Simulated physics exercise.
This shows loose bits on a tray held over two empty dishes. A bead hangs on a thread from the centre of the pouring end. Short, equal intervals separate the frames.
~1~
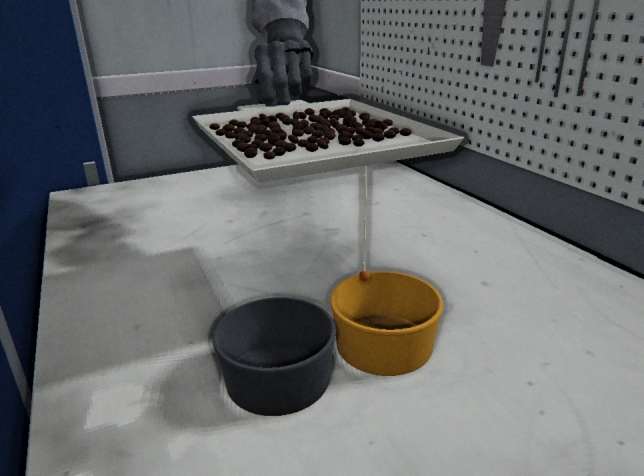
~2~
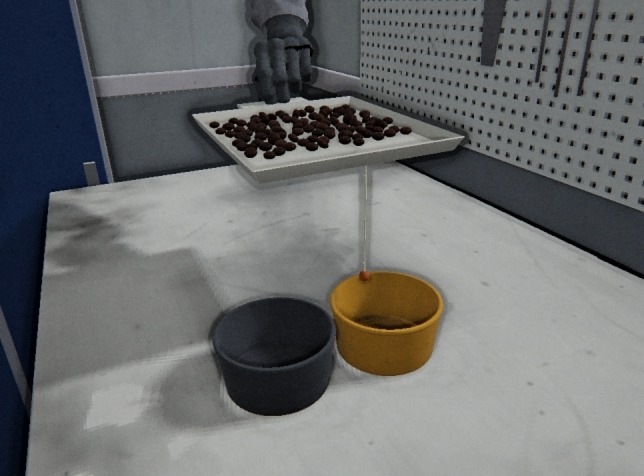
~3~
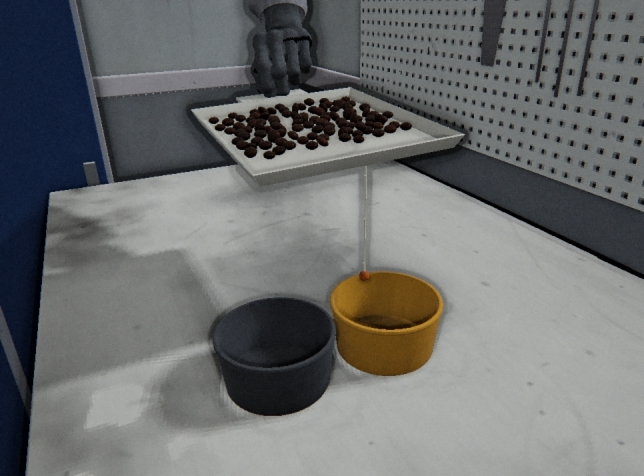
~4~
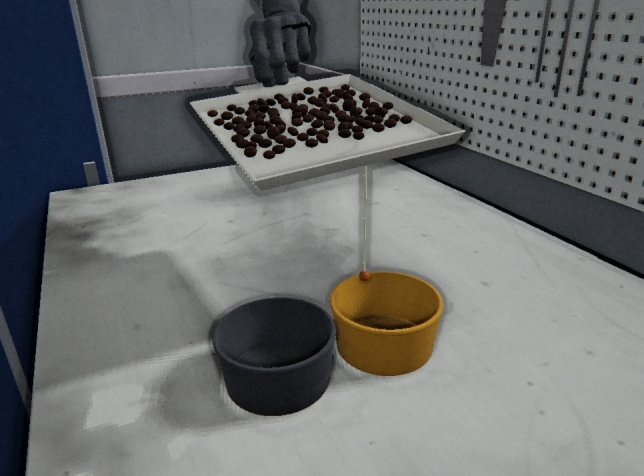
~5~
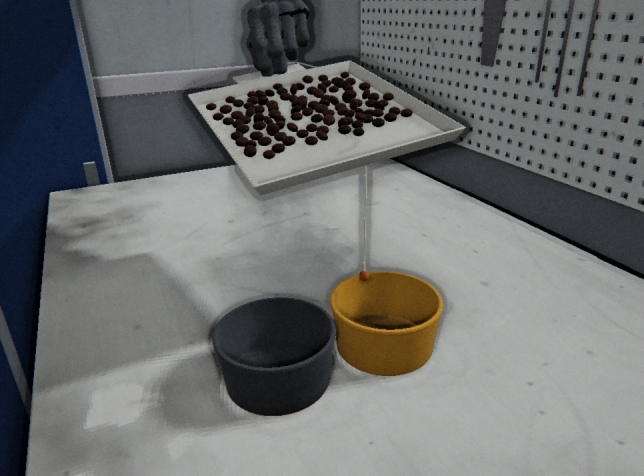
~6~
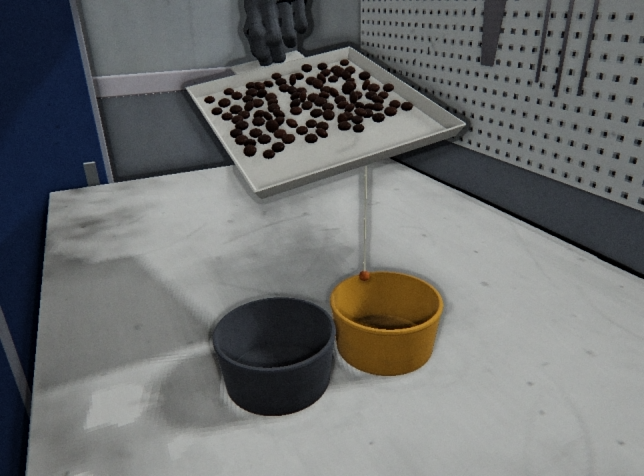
The clip shows a dark gloved hand holding a white tray of small dark brown pieces above a grey dish and a yellow dish, then gradually raising the tray's far side so it slopes toward its lower left corner.
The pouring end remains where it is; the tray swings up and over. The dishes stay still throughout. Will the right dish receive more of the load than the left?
No: Watch, the one on the left side catches more of it.
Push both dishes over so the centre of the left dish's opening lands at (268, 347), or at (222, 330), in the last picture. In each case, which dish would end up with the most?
The leftmost dish, then the leftmost dish.
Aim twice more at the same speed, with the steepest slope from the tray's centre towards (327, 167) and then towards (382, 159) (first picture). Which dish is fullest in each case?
Results - the dish on the left side first, the dish on the right side second.
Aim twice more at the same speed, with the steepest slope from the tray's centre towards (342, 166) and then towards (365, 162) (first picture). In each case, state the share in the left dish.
For the first aim it is 40 in a hundred, for the second 20 in a hundred.
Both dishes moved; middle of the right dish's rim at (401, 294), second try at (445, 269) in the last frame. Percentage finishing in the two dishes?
First placement near 90 percent, second near 10 percent.
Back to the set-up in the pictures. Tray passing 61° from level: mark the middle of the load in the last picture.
Near (274, 197).
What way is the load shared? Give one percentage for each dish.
Left dish: 90; right dish: 0 percent.
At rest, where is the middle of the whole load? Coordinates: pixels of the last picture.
Centre at rest: Close to (276, 367).
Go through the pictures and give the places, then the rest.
Corners of the pouring end at (258, 167) and (455, 137), level; middle of the load at (309, 130), flat chocolate drops; left dish at (298, 386); right dish at (415, 347); bead on its thread at (364, 276), in the first picture.
Corners of the pouring end at (258, 168) and (455, 136), level; middle of the load at (309, 129), in the second picture.
Corners of the pouring end at (258, 171) and (455, 134), tipped barely, lowest at the left corner; middle of the load at (309, 125), in the third picture.
Corners of the pouring end at (258, 176) and (456, 130), tipped a little, lowest at the left corner; middle of the load at (308, 118), in the fourth picture.
Corners of the pouring end at (259, 181) and (456, 126), tipped a little, lowest at the left corner; middle of the load at (308, 112), in the fifth picture.
Corners of the pouring end at (259, 186) and (456, 123), tipped clearly, lowest at the left corner; middle of the load at (307, 105); left dish at (298, 386); right dish at (415, 347), in the sixth picture.
Soon, tray tipped steeply; about two thirds on the tray; a small part in the left dish; about a quarter in the air.
A while on, tray tipped past a quarter turn; nearly all in the left dish; a stray few in the right dish; a small part outside both; a stray few in the air.
Towards the end, tray tipped past a quarter turn; nearly all in the left dish; a stray few in the right dish; a small part outside both.
Finally, tray tipped past a quarter turn; nearly all in the left dish; a stray few in the right dish; a small part outside both.
